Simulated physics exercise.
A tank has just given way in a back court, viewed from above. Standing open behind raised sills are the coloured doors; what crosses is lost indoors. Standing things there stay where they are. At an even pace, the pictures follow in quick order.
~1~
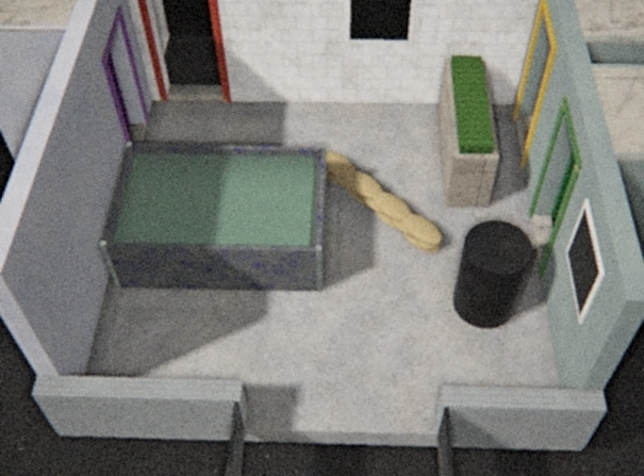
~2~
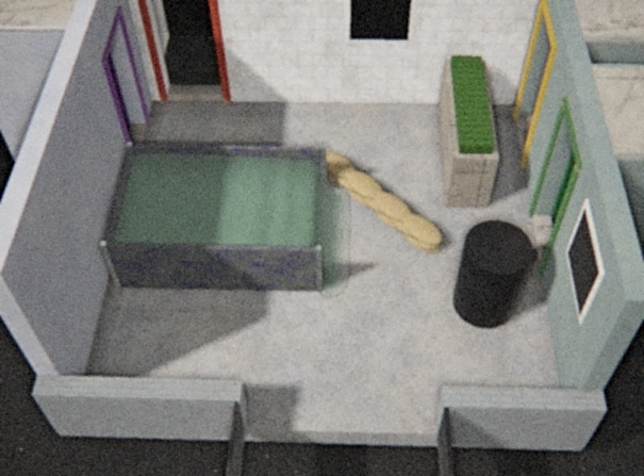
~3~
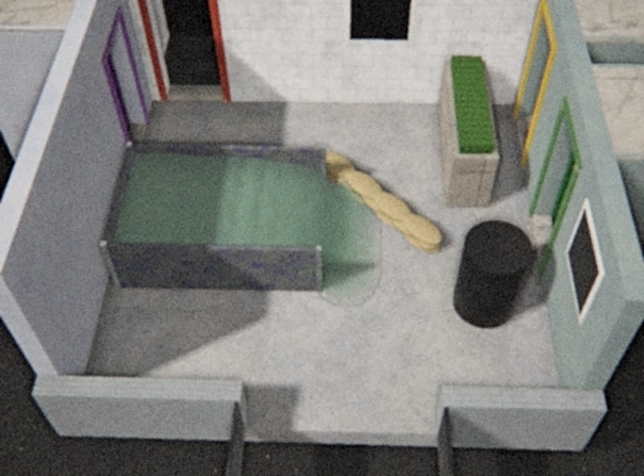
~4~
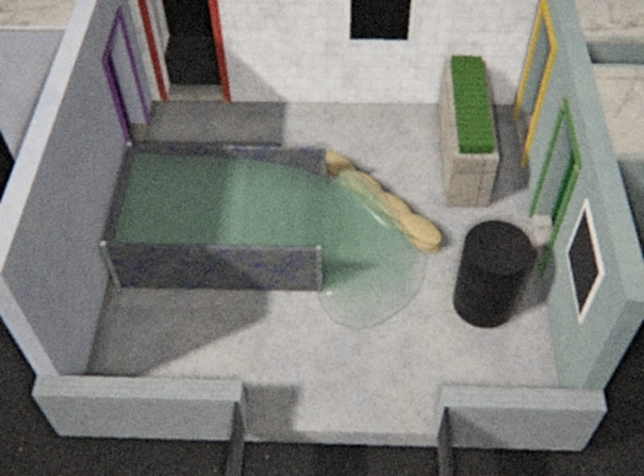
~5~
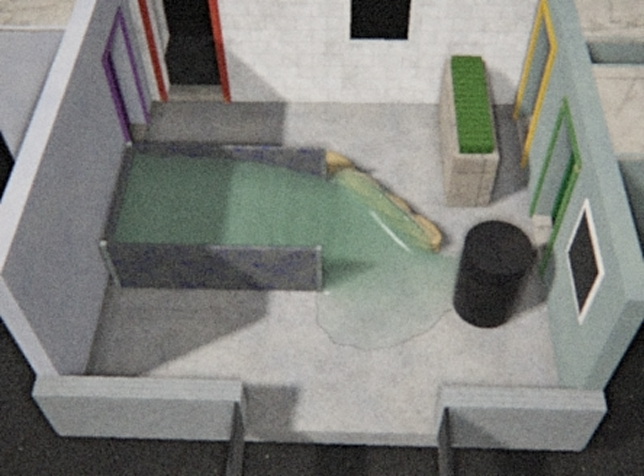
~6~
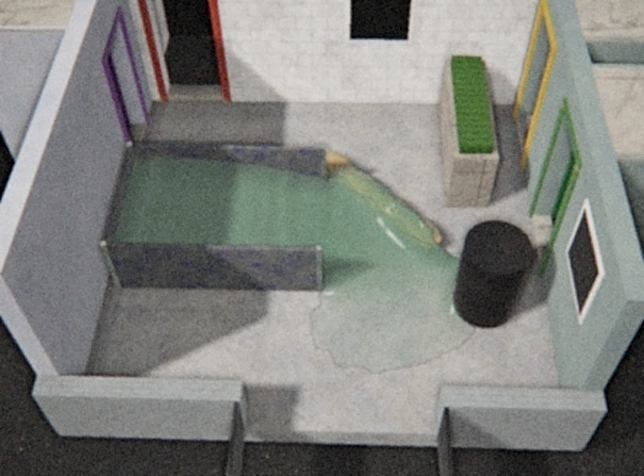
Green water poured from the open right side of a tank in a walled court, spreading across the pale floor, washing against a lumpy tan barrier and reaching a black barrel on the right.
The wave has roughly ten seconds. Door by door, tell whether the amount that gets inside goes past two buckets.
Door by door: The yellow door goes past two buckets, the red door stays at two buckets or less, the green door goes past two buckets, the purple door goes past two buckets.
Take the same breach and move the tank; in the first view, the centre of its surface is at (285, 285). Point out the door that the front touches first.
Answer: The one in green.
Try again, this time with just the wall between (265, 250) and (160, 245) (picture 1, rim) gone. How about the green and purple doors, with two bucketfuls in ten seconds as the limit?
Lab note: Green door below the mark, purple door below the mark.
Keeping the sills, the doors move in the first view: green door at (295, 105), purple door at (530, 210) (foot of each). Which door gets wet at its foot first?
That would be the purple-painted one.
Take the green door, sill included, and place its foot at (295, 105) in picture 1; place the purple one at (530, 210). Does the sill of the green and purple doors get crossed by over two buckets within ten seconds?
Note - green door undershoots, purple door overshoots.
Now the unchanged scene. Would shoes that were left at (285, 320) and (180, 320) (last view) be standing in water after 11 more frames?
So I'd put them as unwetted and unwetted.
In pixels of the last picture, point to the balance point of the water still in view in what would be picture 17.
The water centres close to (337, 258).
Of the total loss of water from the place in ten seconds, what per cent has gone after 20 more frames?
Close to 35 out of every hundred.
A moment on, water covers 45 % of the floor; the yellow door not reached, the red door not reached, the green door over two buckets in, the purple door not reached.
Next, water covers 65 % of the floor; the yellow door wet at the sill, nothing in, the red door not reached, the green door far over two buckets in, the purple door not reached.
Then, water covers 65 % of the floor; the yellow door wet at the sill, nothing in, the red door wet at the sill, nothing in, the green door far over two buckets in, the purple door under two buckets in.
Later, water covers 80 % of the floor; the yellow door far over two buckets in, the red door wet at the sill, nothing in, the green door far over two buckets in, the purple door over two buckets in.
In the end, water covers 90 % of the floor; the yellow door far over two buckets in, the red door wet at the sill, nothing in, the green door far over two buckets in, the purple door far over two buckets in.
